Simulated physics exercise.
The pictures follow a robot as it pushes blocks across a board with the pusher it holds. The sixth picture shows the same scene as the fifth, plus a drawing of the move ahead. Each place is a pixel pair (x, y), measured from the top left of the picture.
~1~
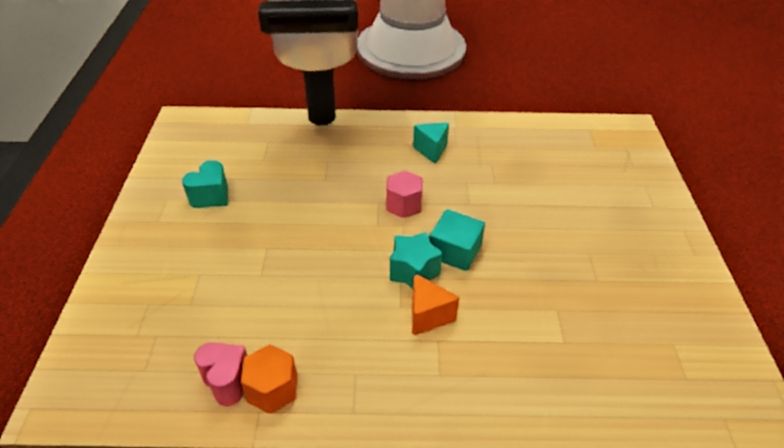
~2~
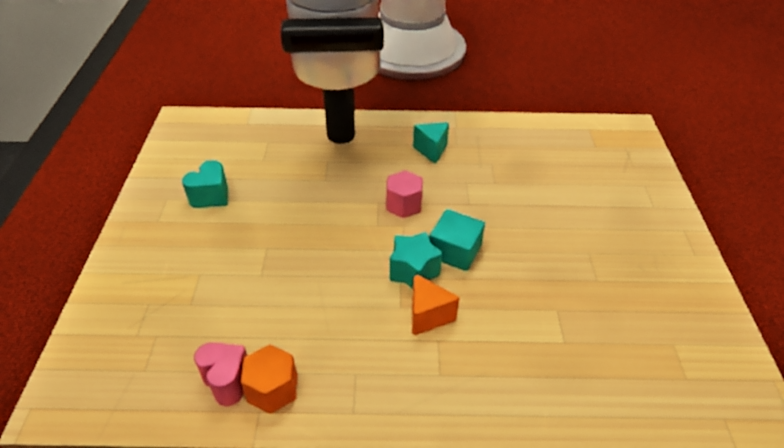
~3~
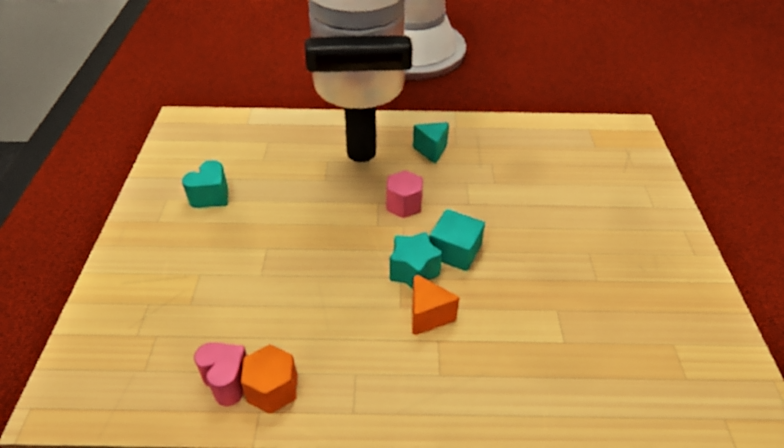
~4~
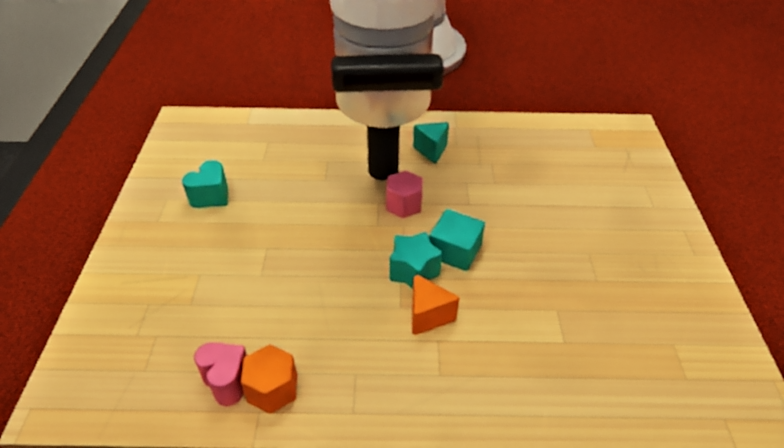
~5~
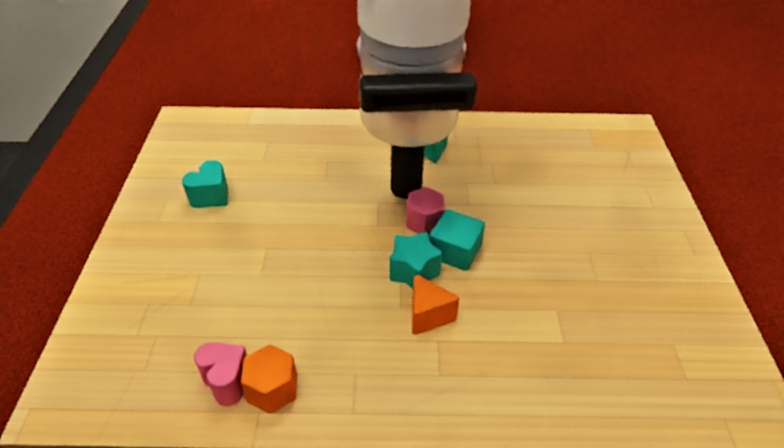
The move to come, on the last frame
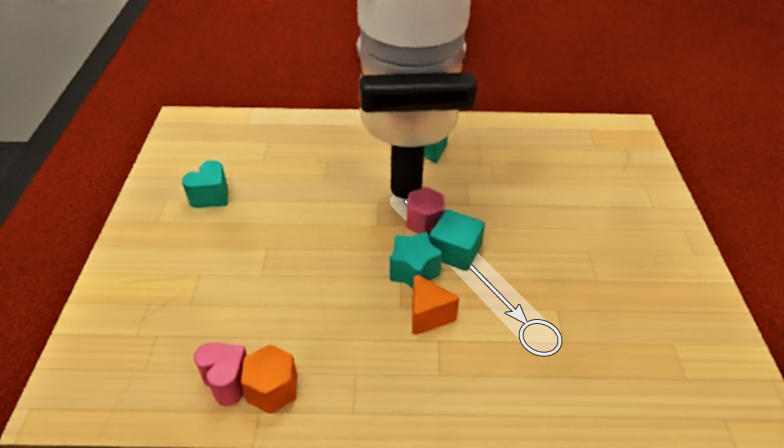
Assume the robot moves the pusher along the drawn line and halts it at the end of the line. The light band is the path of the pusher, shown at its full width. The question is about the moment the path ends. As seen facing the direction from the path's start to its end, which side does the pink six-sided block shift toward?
Gets pushed left.
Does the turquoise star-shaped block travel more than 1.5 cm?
Going by the path, no.
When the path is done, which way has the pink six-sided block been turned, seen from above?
Rotates counter-clockwise.
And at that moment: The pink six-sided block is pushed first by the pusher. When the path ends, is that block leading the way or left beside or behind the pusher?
Looking at the end of the path, the pink six-sided block is still being driven ahead.
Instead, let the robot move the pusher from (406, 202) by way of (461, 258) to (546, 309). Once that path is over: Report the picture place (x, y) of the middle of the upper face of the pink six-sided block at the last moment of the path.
Its top centre is at about (585, 314).
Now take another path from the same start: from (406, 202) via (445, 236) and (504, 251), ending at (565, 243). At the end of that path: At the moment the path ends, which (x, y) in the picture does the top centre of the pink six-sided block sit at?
The middle of its upper face should be somewhere near (526, 256).
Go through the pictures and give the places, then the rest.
The first picture shows pusher's lower end (322, 118); turquoise star-shaped block (415, 249); pink six-sided block (405, 182); turquoise square block (458, 228).
The second picture shows pusher (341, 135); blocks still.
The third picture shows pusher (362, 153); blocks still.
The fourth picture shows pusher (383, 171); blocks still.
The fifth picture shows pusher (406, 189); turquoise star-shaped block (415, 249); pink six-sided block (426, 199); turquoise square block (458, 228).
Drawn move, from (406, 202) to (541, 337).
On the path given first. One third of the way, pusher (447, 228); pink six-sided block (476, 238), turned 20° anticlockwise; turquoise square block (507, 264), turned 15° clockwise.
Two thirds of the way, pusher (493, 274); pink six-sided block (529, 286), turned 30° anticlockwise; turquoise square block (568, 312).
At the end, pusher (545, 325); turquoise star-shaped block still; pink six-sided block (589, 337), turned 40° anticlockwise; turquoise square block (639, 359).
